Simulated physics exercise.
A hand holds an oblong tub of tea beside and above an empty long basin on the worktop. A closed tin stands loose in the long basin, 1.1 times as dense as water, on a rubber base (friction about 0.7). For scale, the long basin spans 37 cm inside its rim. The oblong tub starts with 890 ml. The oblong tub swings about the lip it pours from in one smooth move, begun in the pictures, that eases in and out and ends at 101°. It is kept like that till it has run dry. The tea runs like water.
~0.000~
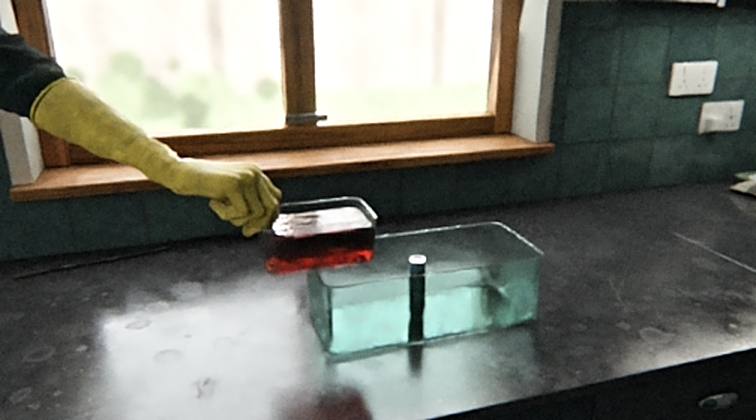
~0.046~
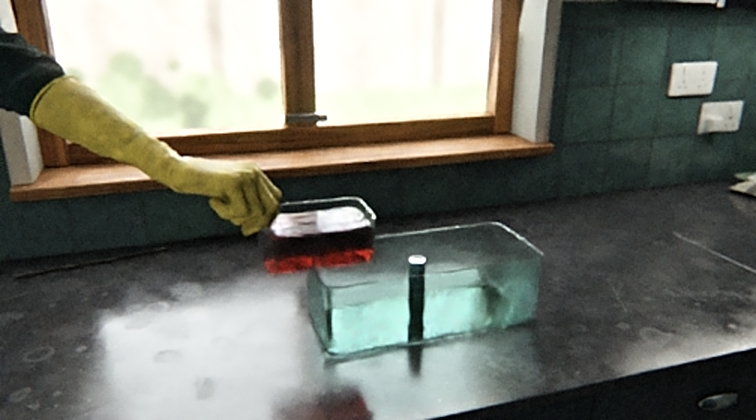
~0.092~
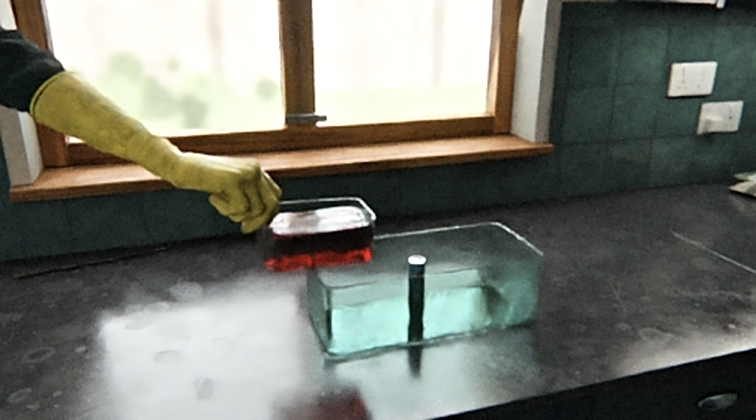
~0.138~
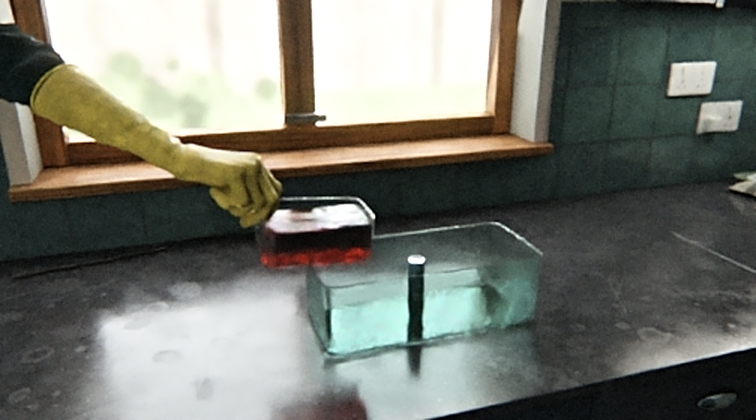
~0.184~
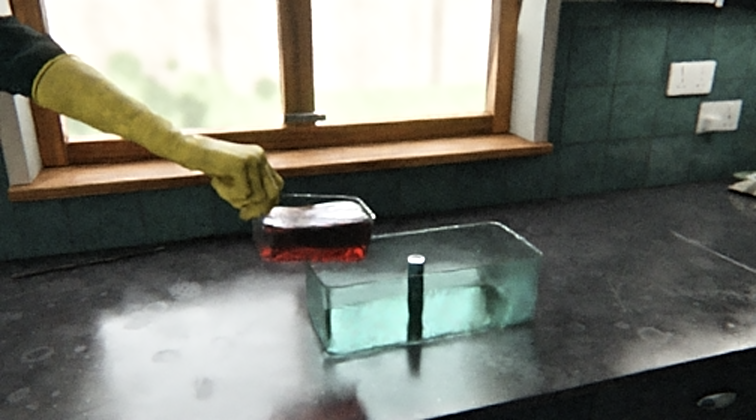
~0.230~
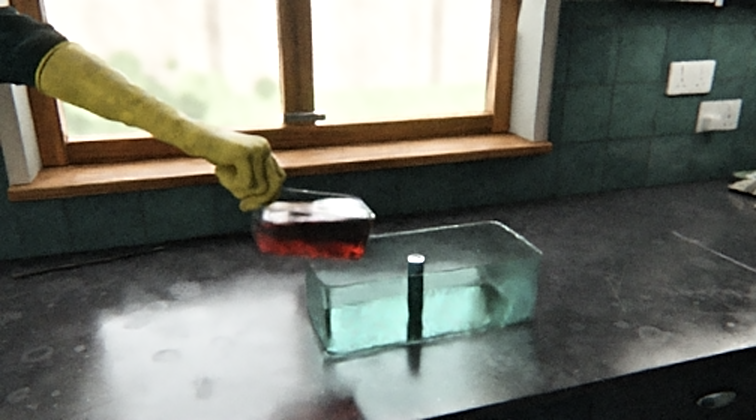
Kitchen worktop by a window, a yellow-gloved hand gradually tilting a small clear tub of red liquid beside a larger glass basin.
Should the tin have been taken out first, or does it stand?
The tin stays up.
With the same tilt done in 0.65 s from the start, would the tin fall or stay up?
Then it stays up.
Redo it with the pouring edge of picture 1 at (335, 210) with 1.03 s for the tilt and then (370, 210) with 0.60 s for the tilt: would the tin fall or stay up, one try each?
First it falls; then it keeps standing.
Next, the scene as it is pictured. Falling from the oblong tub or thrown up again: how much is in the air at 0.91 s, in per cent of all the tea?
Some 6 per cent.
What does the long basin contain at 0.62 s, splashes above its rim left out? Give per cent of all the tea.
Some 14 per cent.
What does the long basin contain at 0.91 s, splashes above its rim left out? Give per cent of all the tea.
About 86 per cent.
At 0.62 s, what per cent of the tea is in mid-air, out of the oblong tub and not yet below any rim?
About 38 per cent.
After 0.62 s the tilt is 66° and 49 per cent is still to pour; the tin stands where it began.
After 0.91 s the tilt is 97° and 8 per cent is still to pour; the tin stands where it began.
After 1.21 s the tilt is 101° and 0 per cent is still to pour; the tin stands where it began.
After 1.53 s the tilt is 101° and 0 per cent is still to pour; the tin stands where it began.
In the end the tin stands where it began.
